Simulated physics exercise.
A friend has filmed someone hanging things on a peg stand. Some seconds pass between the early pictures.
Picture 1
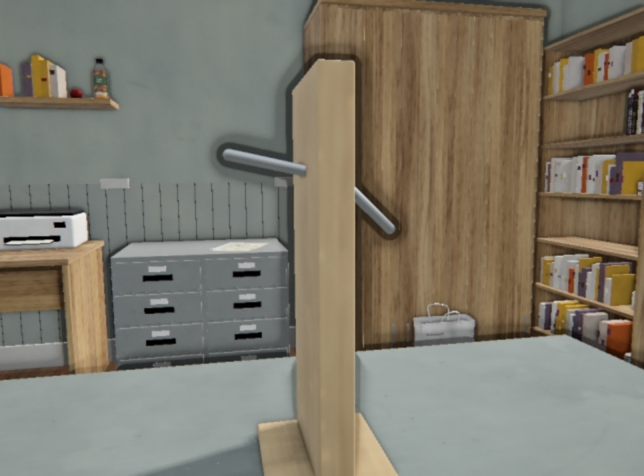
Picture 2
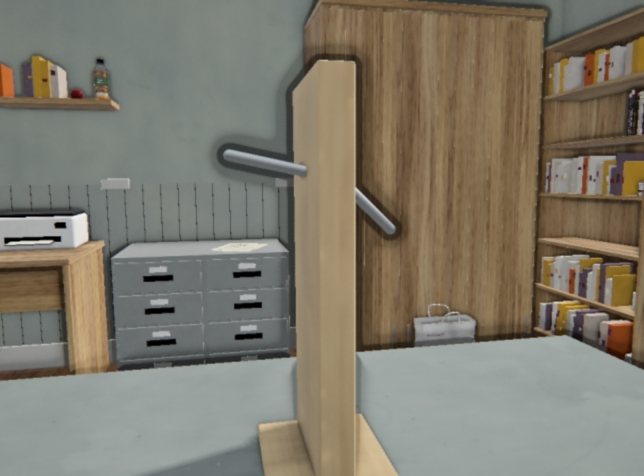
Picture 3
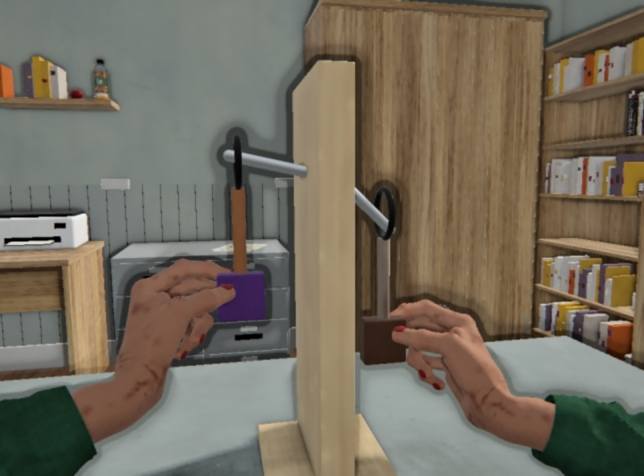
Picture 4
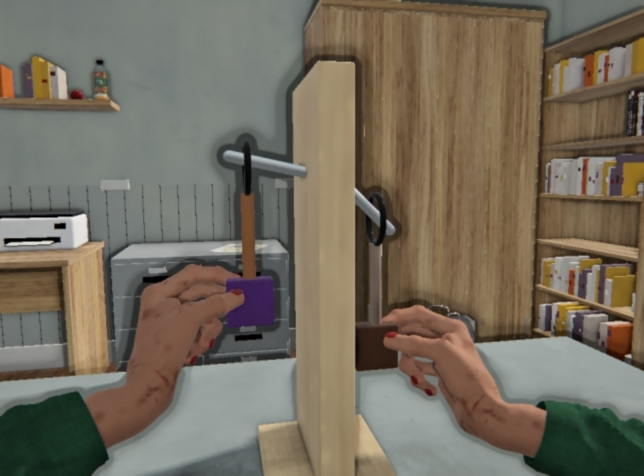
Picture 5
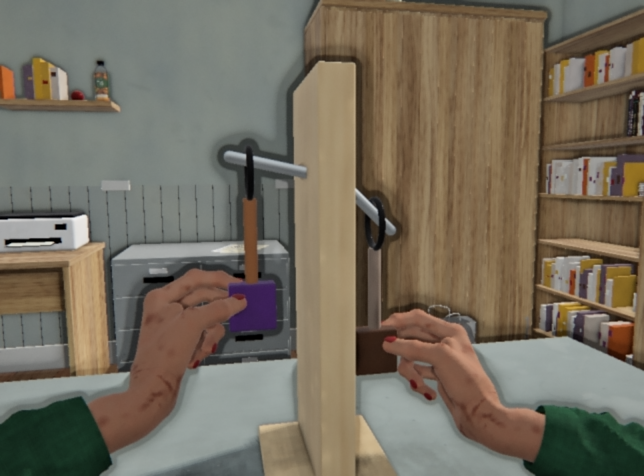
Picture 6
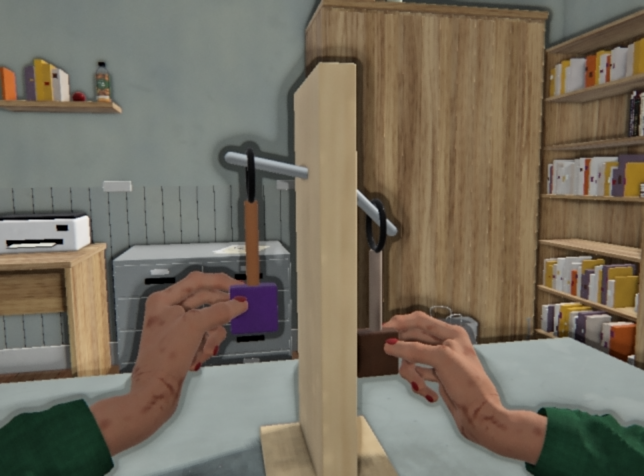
Two hands brought a purple brush and a brown brush onto the pegs on either side of an upright wooden stand, then slid them slightly inward towards the board, still holding both.
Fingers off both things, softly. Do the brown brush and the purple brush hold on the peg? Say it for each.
Here the brown brush falls off and the purple brush stays on its peg.
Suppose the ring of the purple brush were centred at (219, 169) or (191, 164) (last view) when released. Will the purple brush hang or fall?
In that order, it falls off; falls.
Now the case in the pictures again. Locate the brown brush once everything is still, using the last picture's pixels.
Near (480, 436).
Then, 0.20 s past the last view, brown brush in the air near (398, 356); purple brush at rest near (252, 241).
Then, 0.38 s past the last view, brown brush in the air near (442, 386); purple brush at rest near (252, 241).
Finally, the brown brush slips down, near (480, 436); the purple brush hangs there, near (252, 241).
